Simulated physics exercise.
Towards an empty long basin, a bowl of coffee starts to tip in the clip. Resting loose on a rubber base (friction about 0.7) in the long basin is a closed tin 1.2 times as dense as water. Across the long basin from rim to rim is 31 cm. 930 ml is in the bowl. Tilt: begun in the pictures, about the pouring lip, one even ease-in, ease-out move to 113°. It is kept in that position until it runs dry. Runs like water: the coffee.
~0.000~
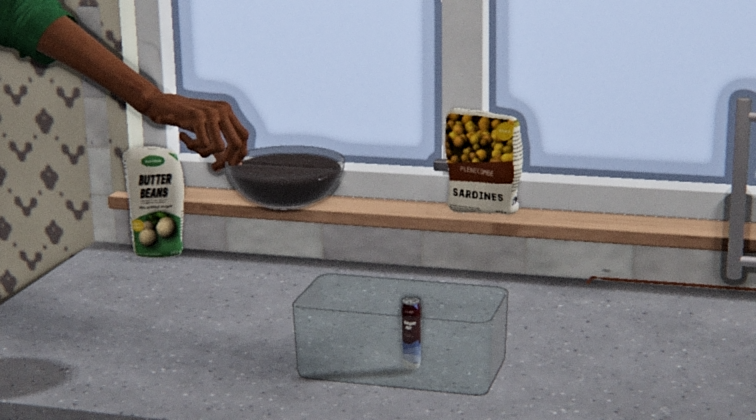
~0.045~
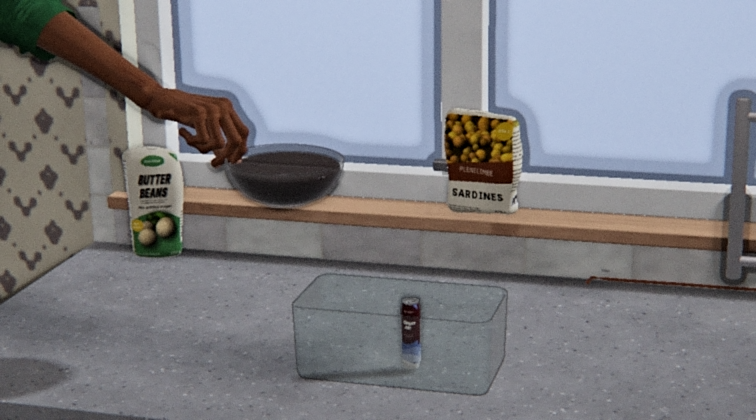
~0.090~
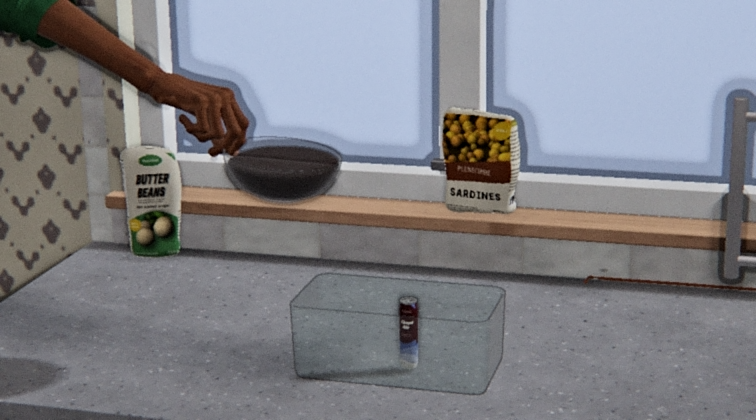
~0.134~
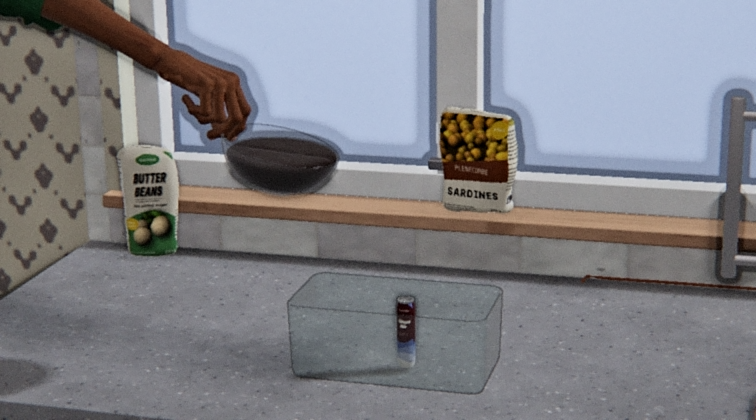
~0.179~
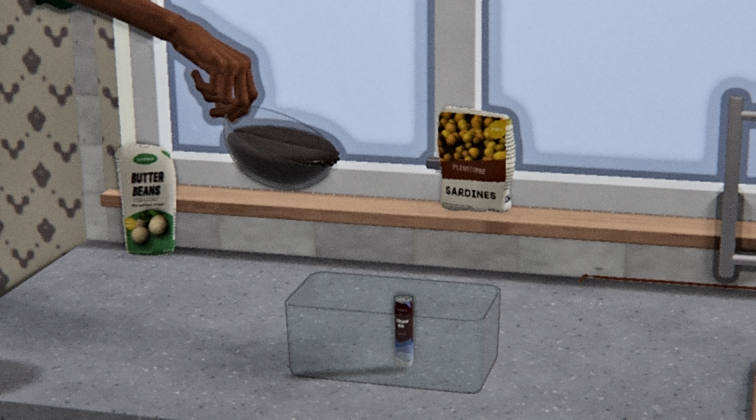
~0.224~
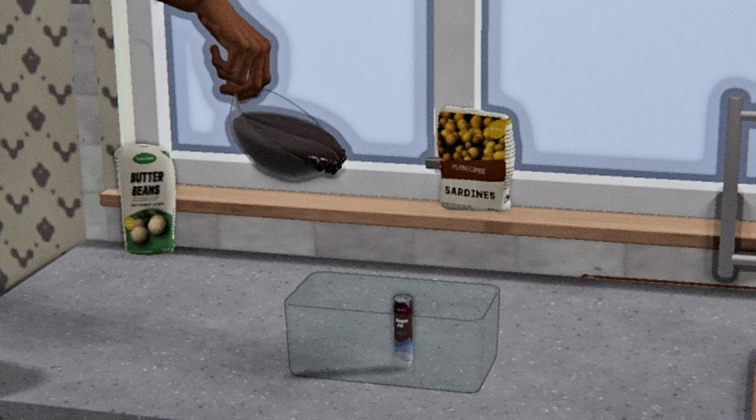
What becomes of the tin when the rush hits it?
The tin is knocked down.
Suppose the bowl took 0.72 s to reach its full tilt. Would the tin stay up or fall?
The tin tips over.
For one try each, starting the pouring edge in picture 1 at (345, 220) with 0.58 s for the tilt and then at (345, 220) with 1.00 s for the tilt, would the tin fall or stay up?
The tin stays vertical the first time and stays vertical the second time.
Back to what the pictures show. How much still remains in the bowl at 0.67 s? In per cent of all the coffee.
Around 0 in a hundred.
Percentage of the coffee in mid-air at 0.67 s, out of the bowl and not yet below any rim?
10 in a hundred, give or take.
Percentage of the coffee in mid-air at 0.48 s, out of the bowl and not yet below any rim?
It comes to about 84 percent.
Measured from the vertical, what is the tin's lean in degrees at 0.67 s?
Some 0°.
After 0.48 s the tilt is 105° and 8 per cent is still to pour; the tin stands where it began.
After 0.67 s the tilt is 113° and 0 per cent is still to pour; the tin stands 1 cm from where it began.
After 0.87 s the tilt is 113° and 0 per cent is still to pour; the tin leans 55°.
After 1.08 s the tilt is 113° and 0 per cent is still to pour; the tin lies on its side.
In the end the tin lies on its side.
